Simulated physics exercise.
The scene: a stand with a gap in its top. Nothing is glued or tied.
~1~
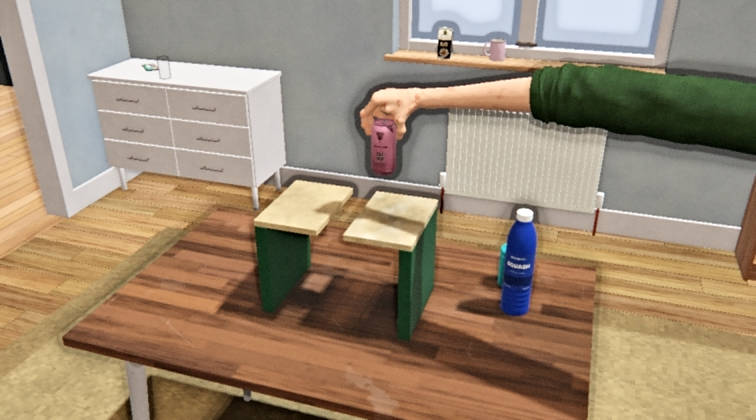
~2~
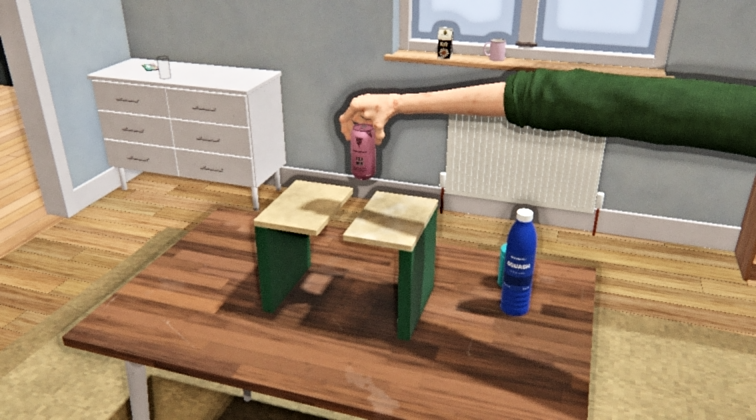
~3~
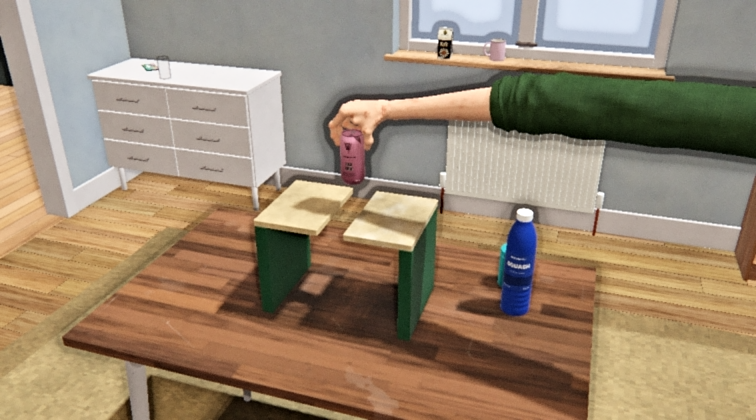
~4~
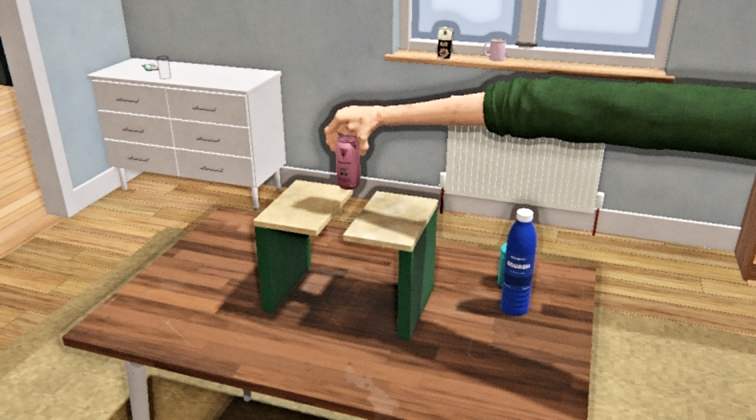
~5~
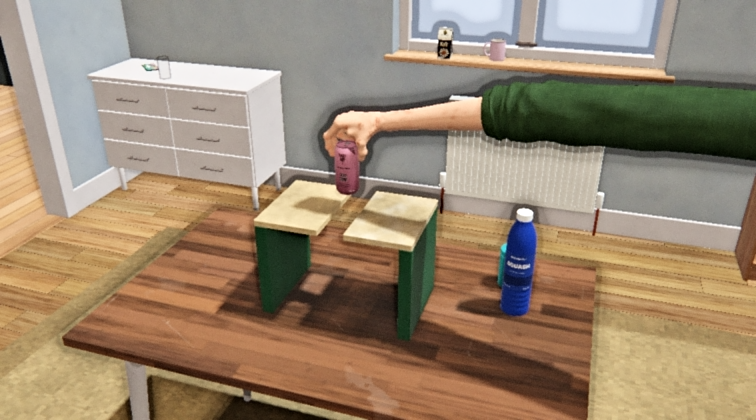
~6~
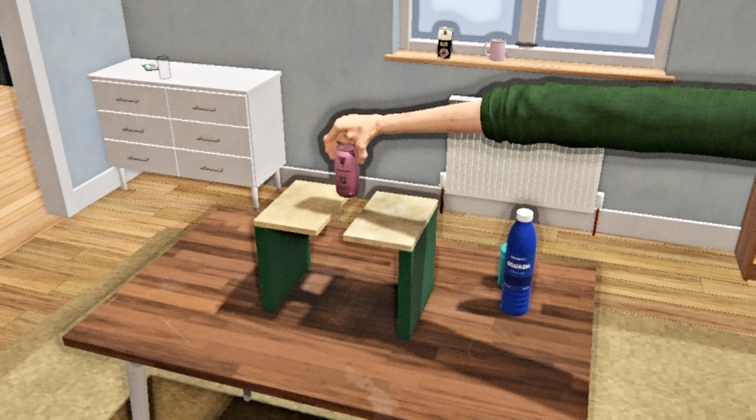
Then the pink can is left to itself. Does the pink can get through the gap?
It goes down the gap.
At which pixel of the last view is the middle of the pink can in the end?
At about (350, 279).
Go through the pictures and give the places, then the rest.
In the first picture, on its way; pink can (384, 147).
In the second picture, on its way; pink can (363, 152).
In the third picture, on its way; pink can (353, 157).
In the fourth picture, on its way; pink can (348, 163).
In the fifth picture, on its way; pink can (347, 168).
In the sixth picture, poised above the slot; pink can (347, 171).
Then, 0.20 s on from there, pink can shifted about its own width near (348, 190).
Then, 0.30 s on from there, pink can shifted well along near (349, 244).
Then, 0.50 s on from there, pink can shifted well along near (350, 273).
In the end, moved from the start, pink can; the other 2 unmoved. At the end, from the last picture's camera, pink can near (350, 280). The can reaches the table.
